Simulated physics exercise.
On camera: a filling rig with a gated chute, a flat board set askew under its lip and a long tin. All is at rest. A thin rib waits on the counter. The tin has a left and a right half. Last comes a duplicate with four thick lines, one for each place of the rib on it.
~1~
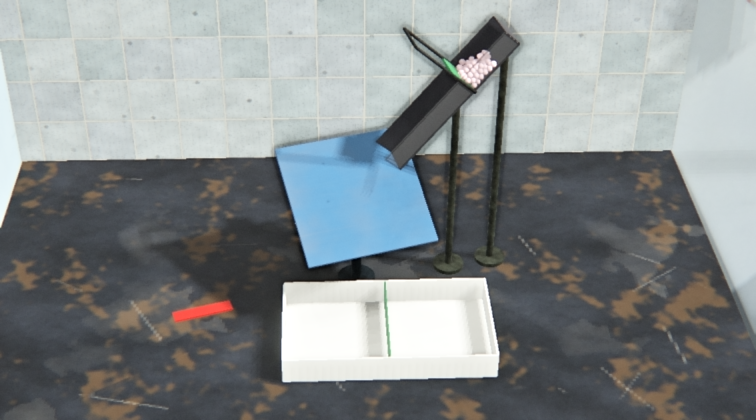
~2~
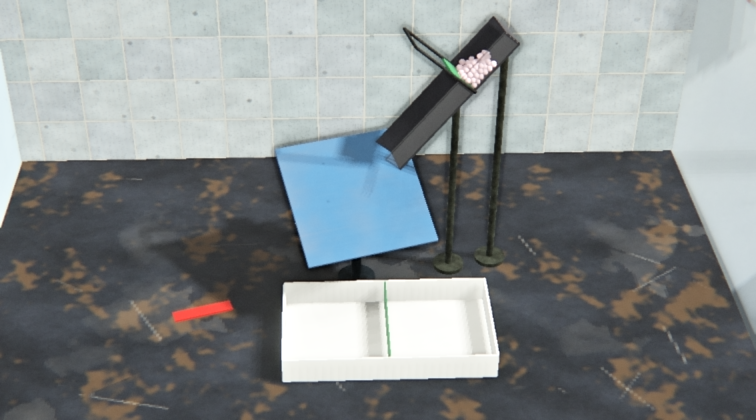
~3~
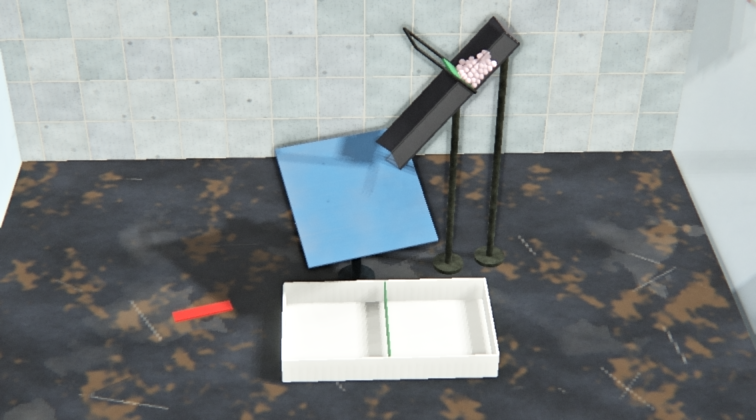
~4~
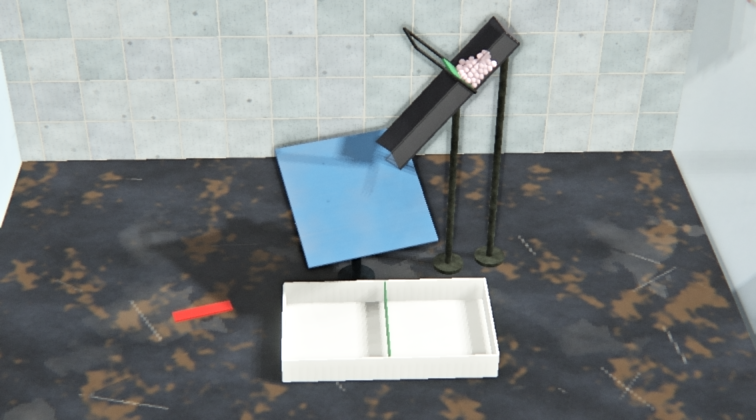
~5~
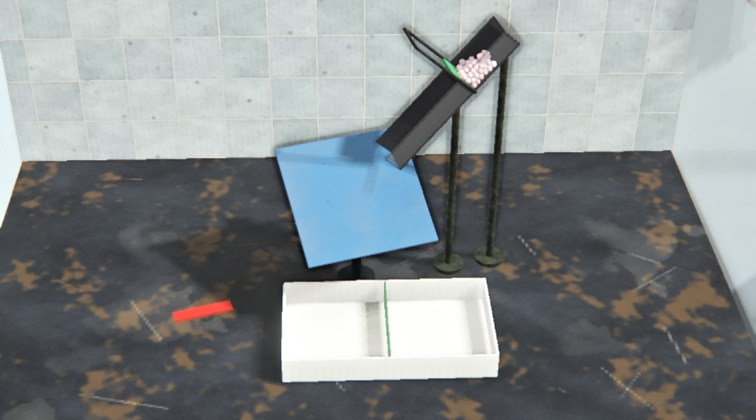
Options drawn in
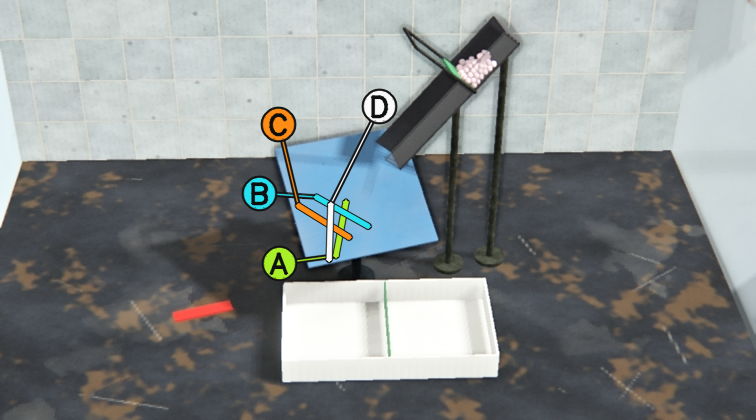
A tilted blue board stands still below a dark chute holding small pale pink balls.
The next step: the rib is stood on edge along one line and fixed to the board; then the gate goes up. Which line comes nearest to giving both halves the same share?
I would pick line C.
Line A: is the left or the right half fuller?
The left half.
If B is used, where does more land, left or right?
More lands on the right.
On the marked copy, line A from (345, 202) to (335, 255); line B from (316, 197) to (368, 226); line C from (298, 205) to (349, 237); line D from (330, 204) to (329, 259).
With A, of what is caught, nearly all in the left half, a small part in the right.
With B, of what is caught, a small part in the left half, most in the right.
With C, of what is caught, about a third in the left half, about two thirds in the right.
With D, of what is caught, nearly all in the left half, a small part in the right.
